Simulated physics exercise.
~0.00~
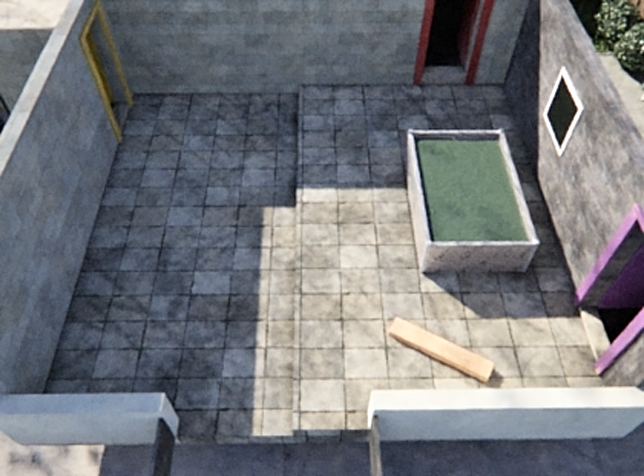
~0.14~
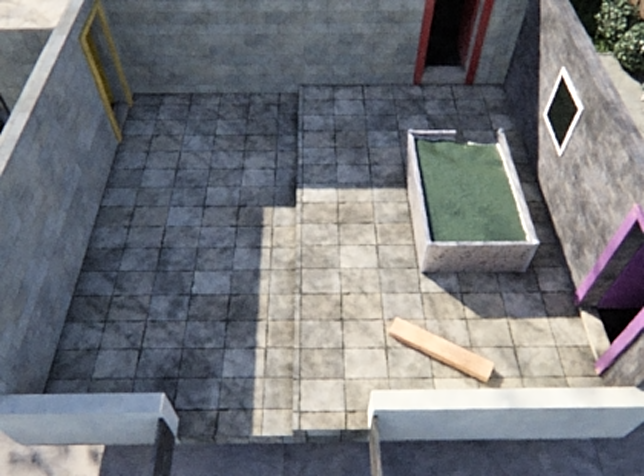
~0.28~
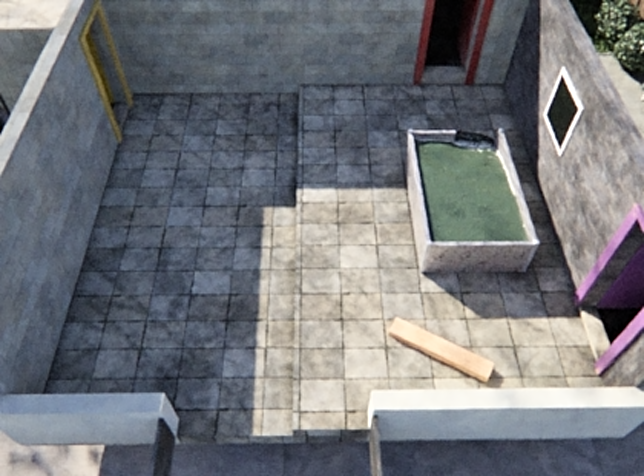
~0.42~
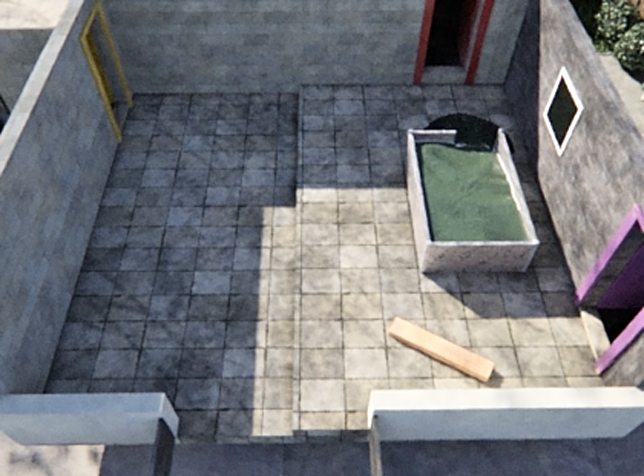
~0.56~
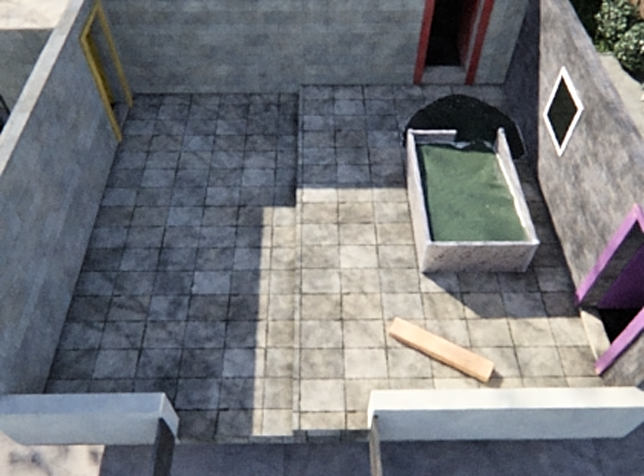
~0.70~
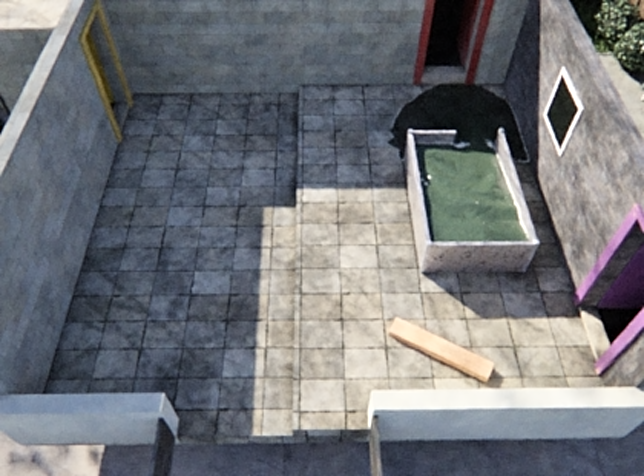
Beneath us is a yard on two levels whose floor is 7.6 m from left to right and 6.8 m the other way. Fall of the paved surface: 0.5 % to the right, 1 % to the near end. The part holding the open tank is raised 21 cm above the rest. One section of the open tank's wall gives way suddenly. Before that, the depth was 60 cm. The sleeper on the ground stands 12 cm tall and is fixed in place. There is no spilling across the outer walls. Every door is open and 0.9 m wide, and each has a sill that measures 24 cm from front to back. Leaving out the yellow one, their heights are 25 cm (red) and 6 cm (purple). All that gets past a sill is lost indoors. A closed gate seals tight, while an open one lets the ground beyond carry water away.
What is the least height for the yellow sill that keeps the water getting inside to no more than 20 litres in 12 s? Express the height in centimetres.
7 cm.
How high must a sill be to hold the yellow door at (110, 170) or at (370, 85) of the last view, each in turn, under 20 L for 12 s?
Around 5.5 and 8.0 cm respectively.
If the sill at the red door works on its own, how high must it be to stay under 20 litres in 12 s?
Red door, minimum about 21 cm.
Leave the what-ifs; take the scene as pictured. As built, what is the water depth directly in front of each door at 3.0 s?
In cm - red: 22, yellow: 0, purple: 0.
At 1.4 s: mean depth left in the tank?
On average, around 46 cm.
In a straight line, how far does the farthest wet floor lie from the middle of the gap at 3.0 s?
Around 5.0 m from the gap.
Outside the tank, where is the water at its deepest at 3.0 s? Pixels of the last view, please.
(486, 87).
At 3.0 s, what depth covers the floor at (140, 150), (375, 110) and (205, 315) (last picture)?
Approx. 0 / 8 / 0 cm.
After 1.4 s water covers 10 % of the floor, deepest (40 cm) near (503, 87); it has not reached the yellow door.
After 3.0 s water covers 20 % of the floor, deepest (27 cm) near (486, 87); it has not reached the yellow door.
After 12.0 s water covers 85 % of the floor, deepest (10 cm) near (36, 419); 4 cm at the yellow door, 0 litres in over its 14 cm sill.
At the yellow door as built, the water arrived by 4.6 s and peaked near 12 cm at 5.0 s.
Run again over the same 12 s with other heights there, 30 litres in over 6 cm, 10 litres over 8 cm. The limit of 20 litres is kept from about 7 cm up.
